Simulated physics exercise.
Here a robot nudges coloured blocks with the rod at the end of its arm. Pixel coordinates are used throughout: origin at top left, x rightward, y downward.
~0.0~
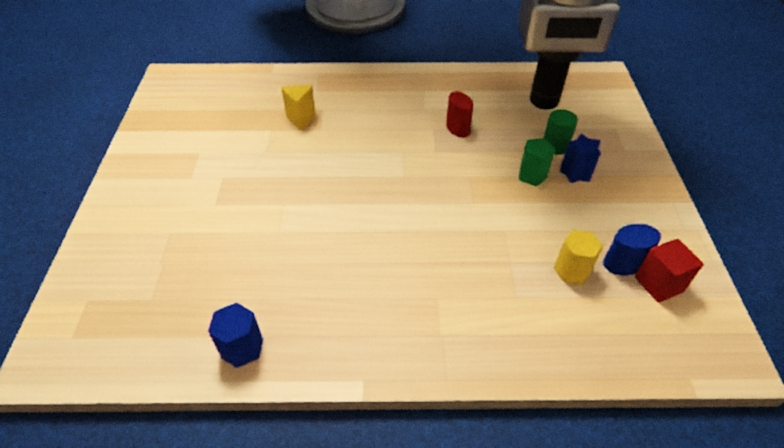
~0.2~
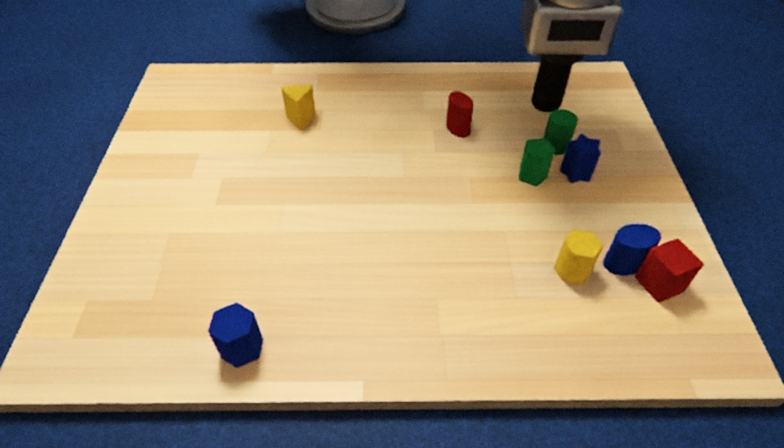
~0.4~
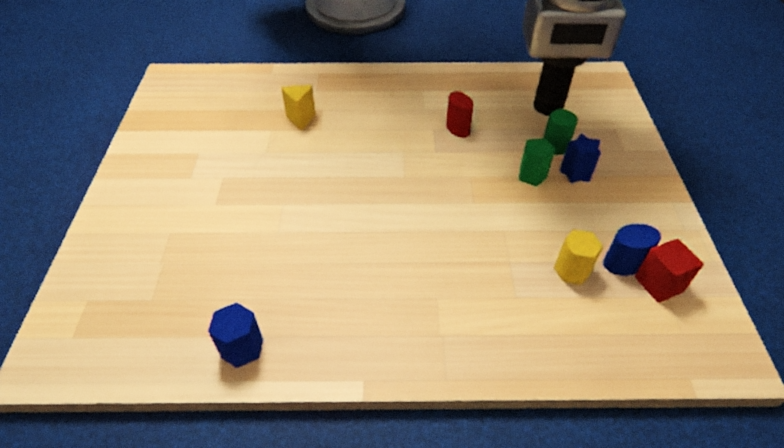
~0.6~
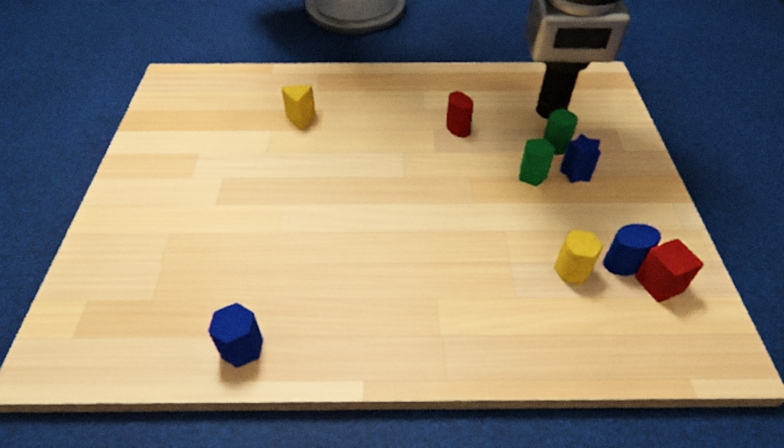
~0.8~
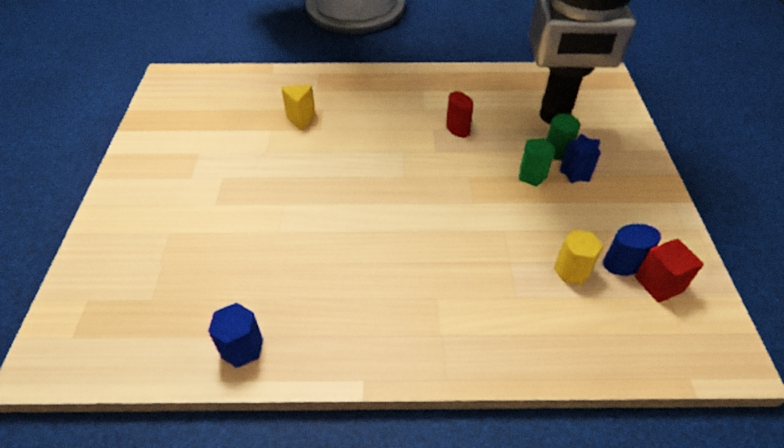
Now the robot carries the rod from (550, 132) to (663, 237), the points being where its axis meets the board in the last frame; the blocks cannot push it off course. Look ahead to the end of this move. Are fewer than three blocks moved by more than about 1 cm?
That would be a yes.
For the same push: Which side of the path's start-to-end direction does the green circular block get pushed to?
It moves over to the right.
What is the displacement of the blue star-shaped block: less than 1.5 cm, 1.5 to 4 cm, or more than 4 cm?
The move is long, over 4 cm.
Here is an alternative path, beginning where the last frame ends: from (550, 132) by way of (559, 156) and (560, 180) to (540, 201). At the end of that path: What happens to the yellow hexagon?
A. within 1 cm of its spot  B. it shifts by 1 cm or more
Option A.
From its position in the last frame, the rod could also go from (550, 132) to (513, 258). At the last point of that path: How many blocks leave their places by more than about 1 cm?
It will shift three or more blocks.
What follows on the original path. One third of the way, rod (590, 148); green circular block (585, 152); blue star-shaped block (605, 169), turned 10° clockwise.
Two thirds of the way, rod (630, 184); green circular block (588, 160); blue star-shaped block (612, 179), turned 30° clockwise.
At the end, rod (672, 222); green circular block (588, 160); blue star-shaped block (614, 181), turned 45° clockwise; blue oval block not moved.
